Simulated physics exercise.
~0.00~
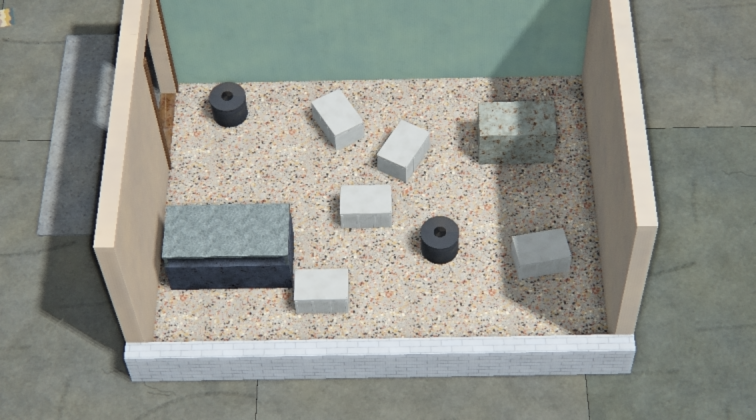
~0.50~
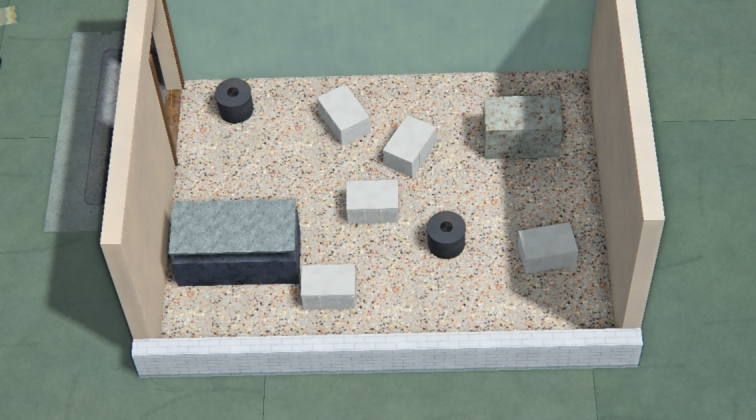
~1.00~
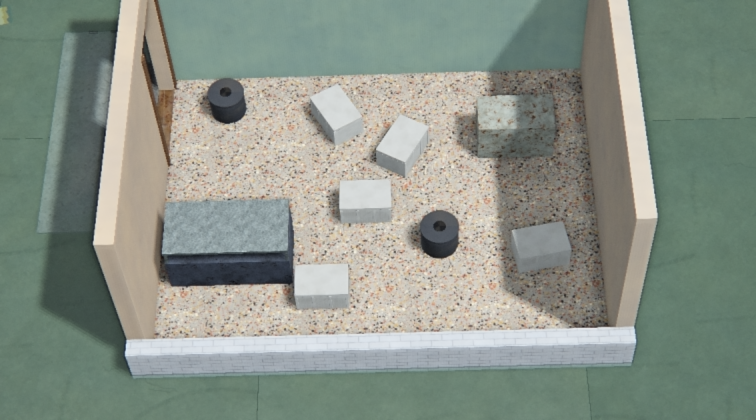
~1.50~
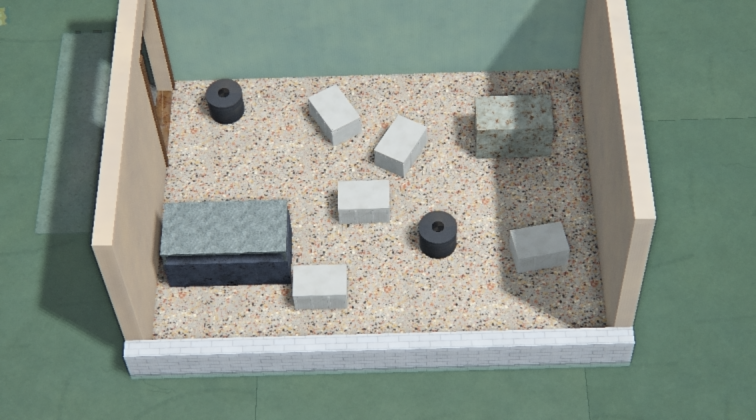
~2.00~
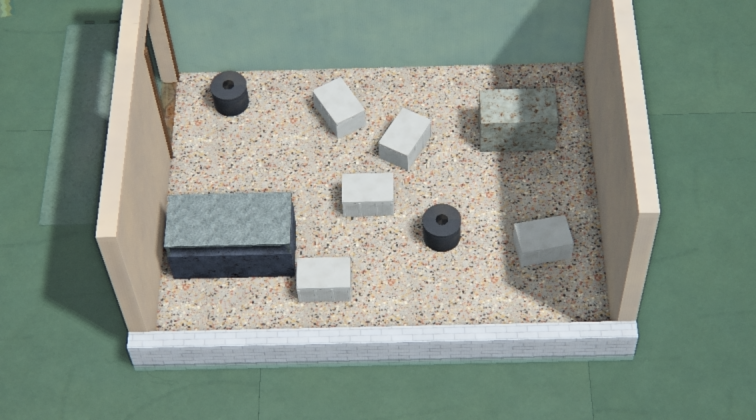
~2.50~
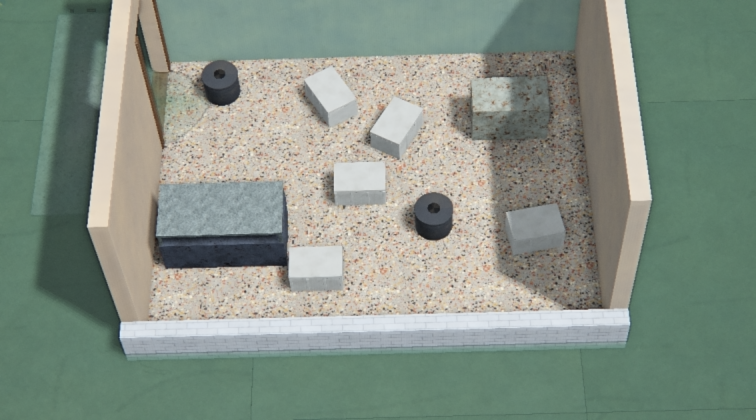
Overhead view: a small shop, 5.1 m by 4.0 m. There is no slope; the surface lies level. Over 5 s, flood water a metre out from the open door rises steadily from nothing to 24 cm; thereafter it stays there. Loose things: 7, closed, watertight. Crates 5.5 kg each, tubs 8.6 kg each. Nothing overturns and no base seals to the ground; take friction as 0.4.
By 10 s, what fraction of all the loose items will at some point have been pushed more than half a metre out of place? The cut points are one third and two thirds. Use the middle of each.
The share is in the top band.
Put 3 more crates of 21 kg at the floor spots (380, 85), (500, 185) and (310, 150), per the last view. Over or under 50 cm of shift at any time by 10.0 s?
In the same order as the question: Farther, not as far, farther.
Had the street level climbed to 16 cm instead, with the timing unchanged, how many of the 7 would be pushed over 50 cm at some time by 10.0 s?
Then the count would be 4.
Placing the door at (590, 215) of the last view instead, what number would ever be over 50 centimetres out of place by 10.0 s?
Then the count would be 6.
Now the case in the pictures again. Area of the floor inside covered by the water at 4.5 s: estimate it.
Flooded: Near 5.0 m2.
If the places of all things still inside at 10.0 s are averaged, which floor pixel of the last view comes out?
(480, 245).
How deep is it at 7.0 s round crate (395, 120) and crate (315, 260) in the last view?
Around 5 cm and 1 cm.
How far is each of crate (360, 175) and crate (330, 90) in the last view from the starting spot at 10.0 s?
In that order: 150 cm, 300 cm.
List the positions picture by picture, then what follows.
A crate at (404, 143), on the bottom; a tub at (440, 232) rests on the ground; water covers 0.0 m2; 0 of 7 have shifted, in the first picture.
A crate at (410, 138) rests on the ground; a tub at (446, 227) rests on the ground; water covers 0.0 m2; 0 of 7 have shifted, in the second picture.
A crate at (402, 138) rests on the ground; a tub at (440, 226) rests on the ground; 0.0 m2 under water; 0 of 7 have shifted, in the third picture.
A crate at (401, 138), on the bottom; a tub at (438, 227), on the bottom; water covers 0.0 m2; 0 of 7 have shifted, in the fourth picture.
A crate at (405, 131) rests on the ground; a tub at (442, 220), on the bottom; water covers 0.0 m2; 0 of 7 have shifted, in the fifth picture.
A crate at (397, 120), on the bottom; a tub at (434, 209) rests on the ground; water covers 0.4 m2; 0 of 7 have shifted, in the sixth picture.
After 3.5 s 0 of 7 are over 50 cm from their spots; 0 afloat.
After 4.5 s 1 of 7 are over 50 cm from their spots; 0 afloat.
After 7.0 s 4 of 7 are over 50 cm from their spots; 3 afloat.
After 10.0 s 6 of 7 are over 50 cm from their spots, and 6 have been at some point; 6 afloat.
